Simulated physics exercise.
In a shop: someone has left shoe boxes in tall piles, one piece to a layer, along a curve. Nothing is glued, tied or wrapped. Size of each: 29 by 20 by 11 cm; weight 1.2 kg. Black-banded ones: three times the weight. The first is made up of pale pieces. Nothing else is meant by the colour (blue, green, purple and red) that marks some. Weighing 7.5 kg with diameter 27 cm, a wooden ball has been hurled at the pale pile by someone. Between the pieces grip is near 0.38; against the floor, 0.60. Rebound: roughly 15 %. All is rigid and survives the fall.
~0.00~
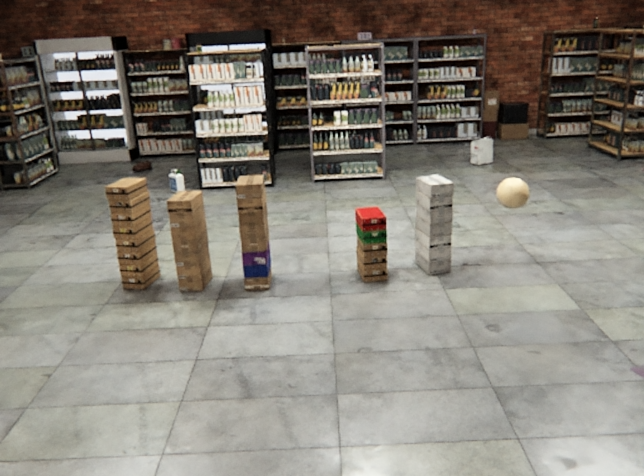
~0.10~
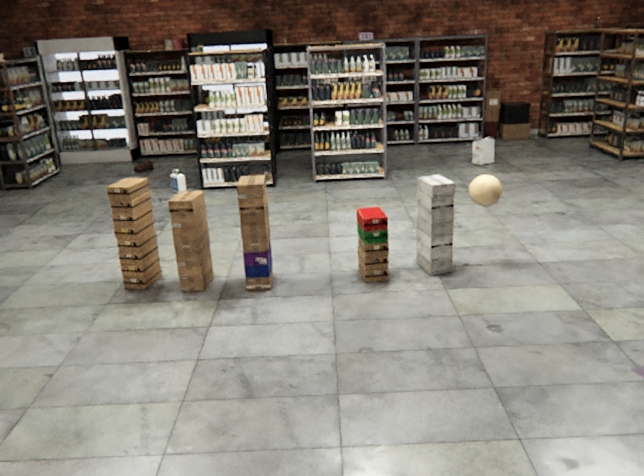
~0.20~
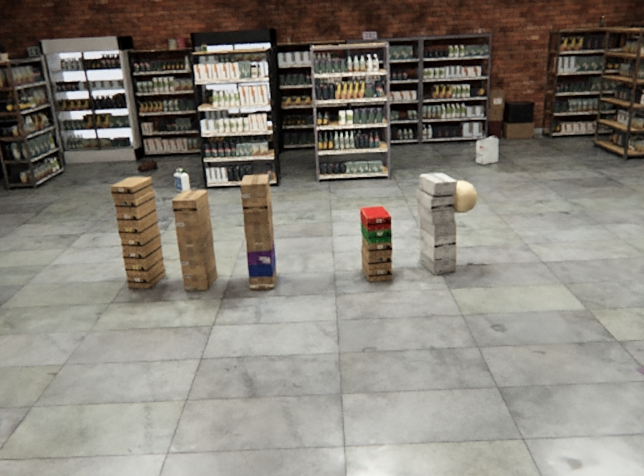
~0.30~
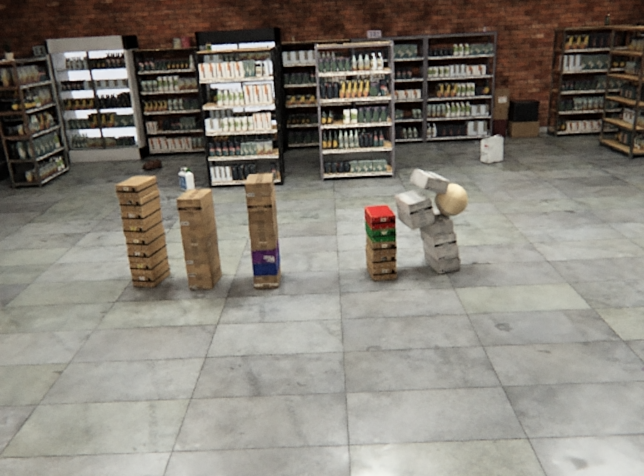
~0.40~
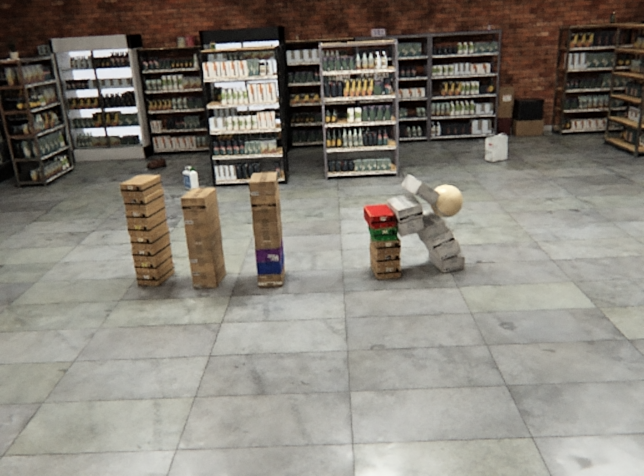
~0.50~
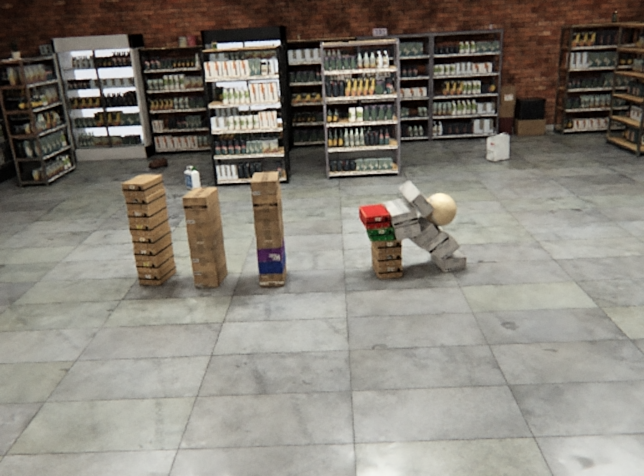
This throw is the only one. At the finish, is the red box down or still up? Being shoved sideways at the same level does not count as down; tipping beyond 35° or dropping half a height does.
It is down.
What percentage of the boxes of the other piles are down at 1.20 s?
15 per cent.
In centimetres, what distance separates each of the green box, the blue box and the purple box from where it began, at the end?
Approx. shifts in cm - green: 65; blue: 0; purple: 0.
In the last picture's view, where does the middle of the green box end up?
Check around (317, 266) in the last image.
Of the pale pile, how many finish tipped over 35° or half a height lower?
Count: 6.
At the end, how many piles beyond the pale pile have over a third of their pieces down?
By my count, 1.
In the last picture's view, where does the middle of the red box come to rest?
In the final picture it sits close to (296, 269).
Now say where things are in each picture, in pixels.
In the first picture (places mark the middle of the side facing us; the camera pans a little), ball (513, 193) 53 cm from contact, 3.0 m/s; red box (374, 224); blue box (256, 271); green box (375, 237); the rest undisturbed.
Ball (486, 191) 25 cm from contact, 2.8 m/s; red box (376, 224), in the second picture.
Ball (461, 197) after contact, 1.6 m/s; red box (379, 224), in the third picture.
Ball (451, 200) after contact, 0.9 m/s; red box (384, 223); the rest undisturbed, in the fourth picture.
Ball (446, 201) after contact, 0.8 m/s; red box (383, 222) shifted 39 mm; green box (385, 235) shifted 17 mm; 2 disturbed, none down, in the fifth picture.
Ball (440, 210) after contact, 1.0 m/s; red box (378, 222) shifted 9 cm; green box (382, 235) shifted 55 mm; blue box (271, 268); 2 disturbed, none down, in the sixth picture.
After 0.80 s, 5 of the pale pile down; none of the 28 other boxes down, 5 disturbed; red box leaning 12°; green box leaning 12°.
After 1.20 s, 6 of the pale pile down; 4 of the 28 other boxes down; red box on its side; green box on its side.
At rest (2.2 s), 6 of the pale pile down; 4 of the 28 other boxes down; red box upside down; green box on its side; purple box unmoved. As the last picture would show them, middles, red box near (297, 269), green box near (317, 266).
